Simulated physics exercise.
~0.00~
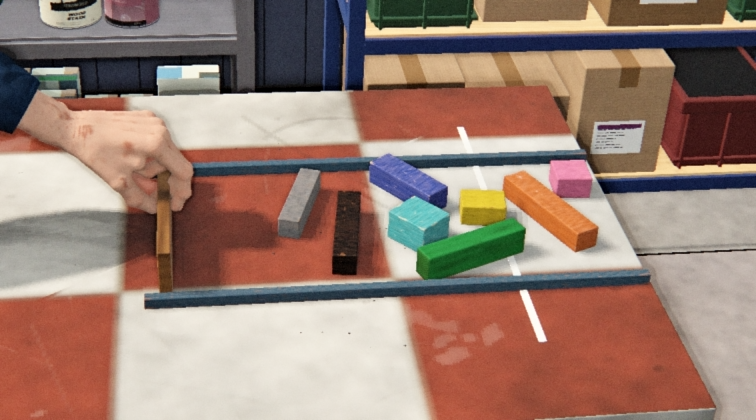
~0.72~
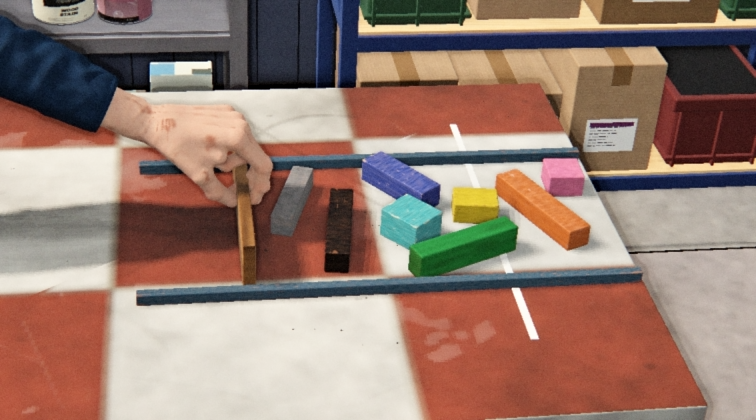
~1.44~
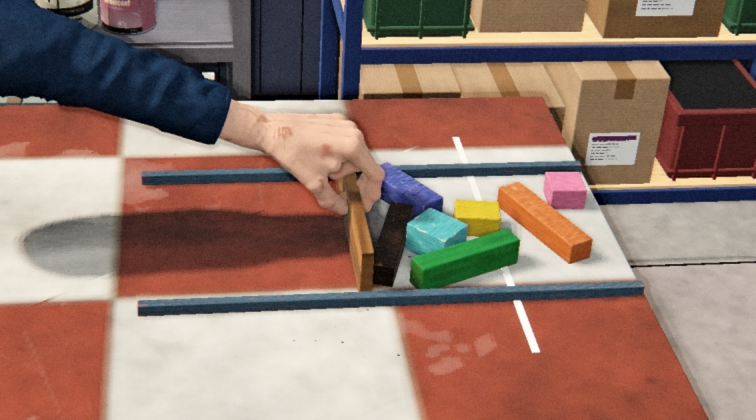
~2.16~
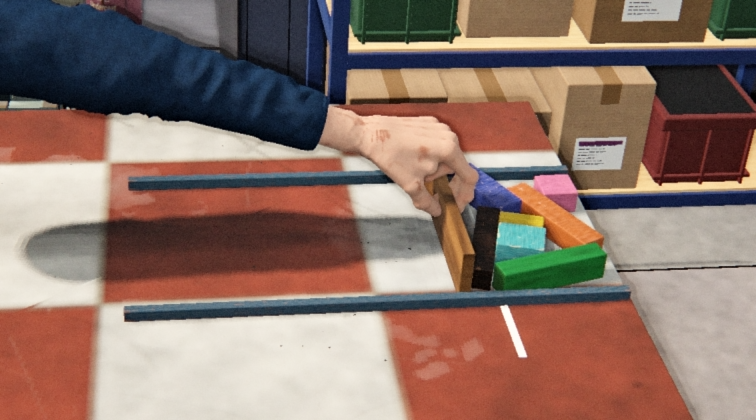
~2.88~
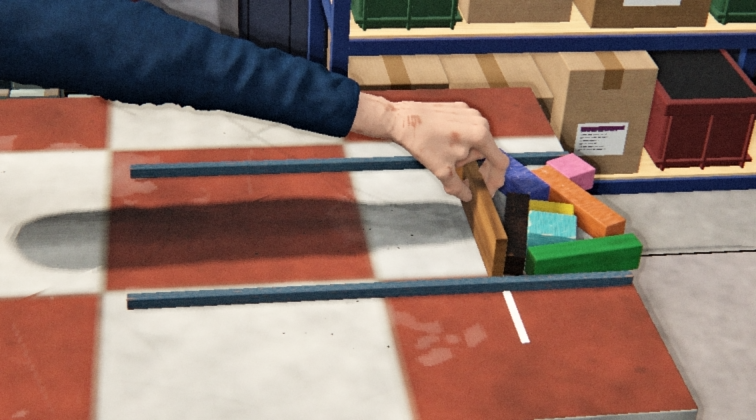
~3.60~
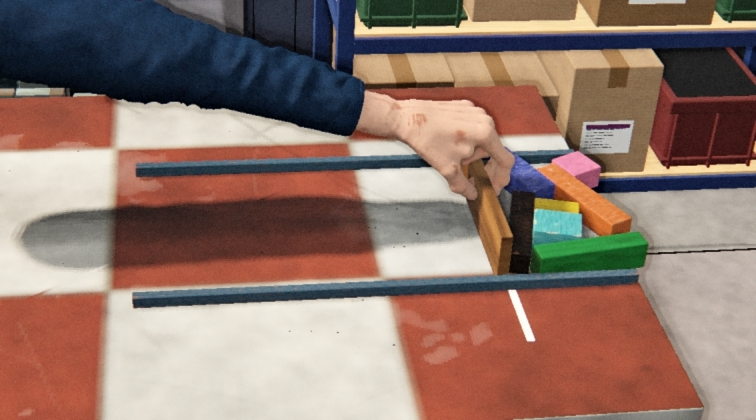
The footage shows a hand sliding an upright wooden board rightward between two blue rails, gathering the grey and black bars and then pushing the colourful blocks toward the table's end, where the board stops and the crowded pieces all remain on the table.
